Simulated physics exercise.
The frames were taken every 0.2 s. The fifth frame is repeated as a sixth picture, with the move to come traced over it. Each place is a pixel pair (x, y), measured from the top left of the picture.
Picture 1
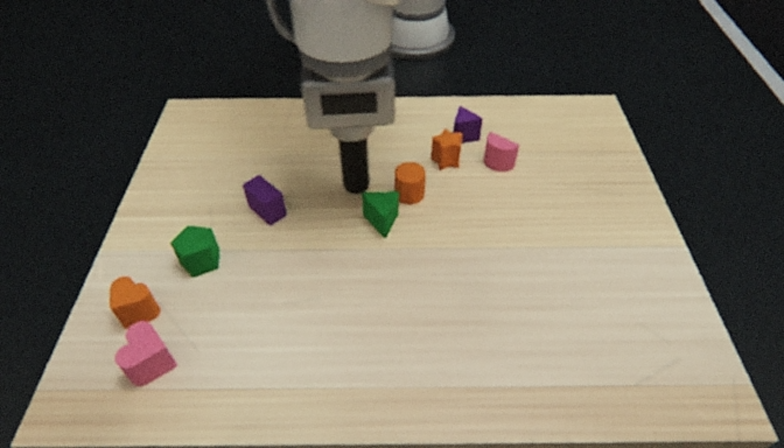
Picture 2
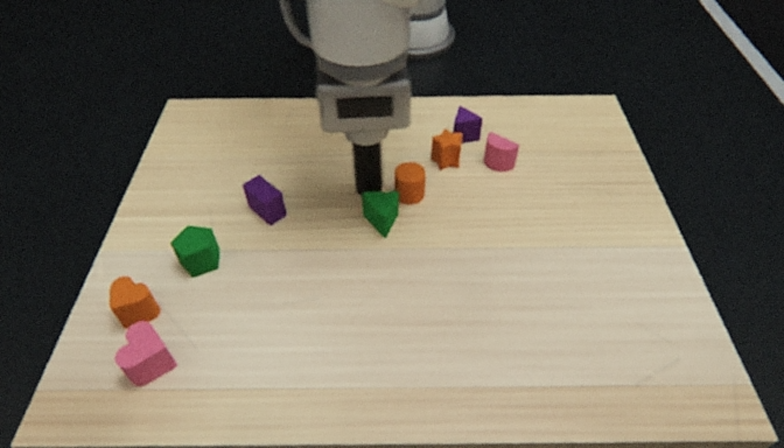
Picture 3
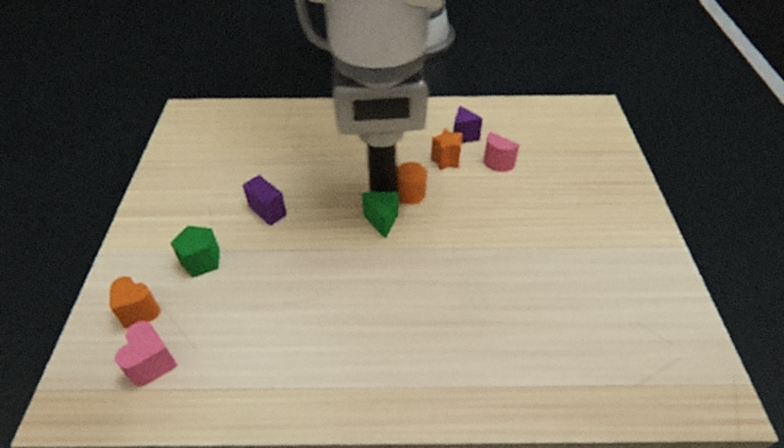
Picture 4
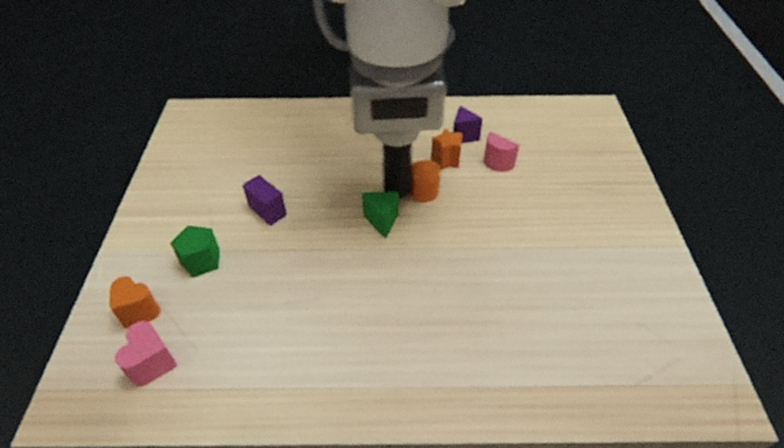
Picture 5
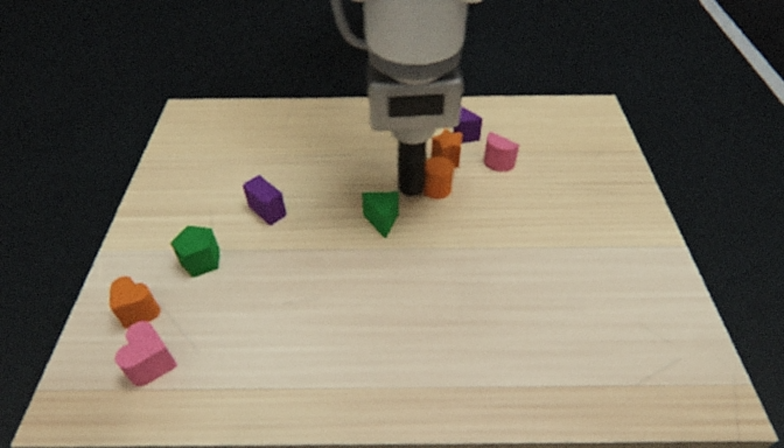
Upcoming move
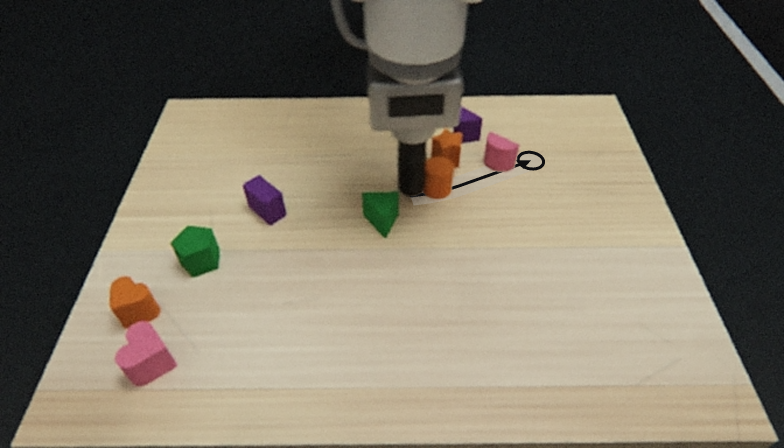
The clip opens on a robot arm holding a dark rod upright over a pale wooden board scattered with small colourful blocks. The rod moves right, passing behind the green triangular block, then nudges the orange round block a short way right while the other blocks stay still.
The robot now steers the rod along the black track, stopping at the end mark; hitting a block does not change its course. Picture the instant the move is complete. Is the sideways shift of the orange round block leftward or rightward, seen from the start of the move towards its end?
Over to the left.
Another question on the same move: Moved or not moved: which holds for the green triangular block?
By the last moment of the path, the green triangular block has stayed put.
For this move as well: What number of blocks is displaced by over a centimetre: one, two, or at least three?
Of all the blocks, two travel more than a centimetre.
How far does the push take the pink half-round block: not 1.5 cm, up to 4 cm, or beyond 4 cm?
Distance: More than 4 cm.
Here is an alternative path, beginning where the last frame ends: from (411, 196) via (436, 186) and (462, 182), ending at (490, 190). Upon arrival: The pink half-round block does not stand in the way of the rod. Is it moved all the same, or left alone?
By then it is displaced.
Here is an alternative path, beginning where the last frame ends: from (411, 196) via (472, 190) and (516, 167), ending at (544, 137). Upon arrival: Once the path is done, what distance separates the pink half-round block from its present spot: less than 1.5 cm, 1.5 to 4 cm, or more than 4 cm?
The largest band: Over 4 cm.
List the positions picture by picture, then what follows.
Lower end of the rod at (357, 186), tops of blocks, green triangular block at (382, 200), orange round block at (410, 171), orange star block at (449, 138), pink half-round block at (501, 141), in the first frame.
Rod at (369, 189), blocks as before, in the second frame.
Rod at (383, 191), blocks as before, in the third frame.
Rod at (397, 191), orange round block at (425, 169), in the fourth frame.
Rod at (411, 188), green triangular block at (382, 200), orange round block at (439, 166), orange star block at (449, 138), pink half-round block at (501, 141), in the fifth frame.
The drawn path runs from (411, 196) over (474, 180) to (531, 161).
What follows on the original path. One third of the way, rod at (456, 179); orange round block at (480, 154).
Two thirds of the way, rod at (495, 166); orange round block at (513, 137); pink half-round block at (525, 124).
At the end, rod at (533, 153); green triangular block not moved; orange round block at (540, 121); orange star block not moved; pink half-round block at (534, 106), turned 35° anticlockwise.
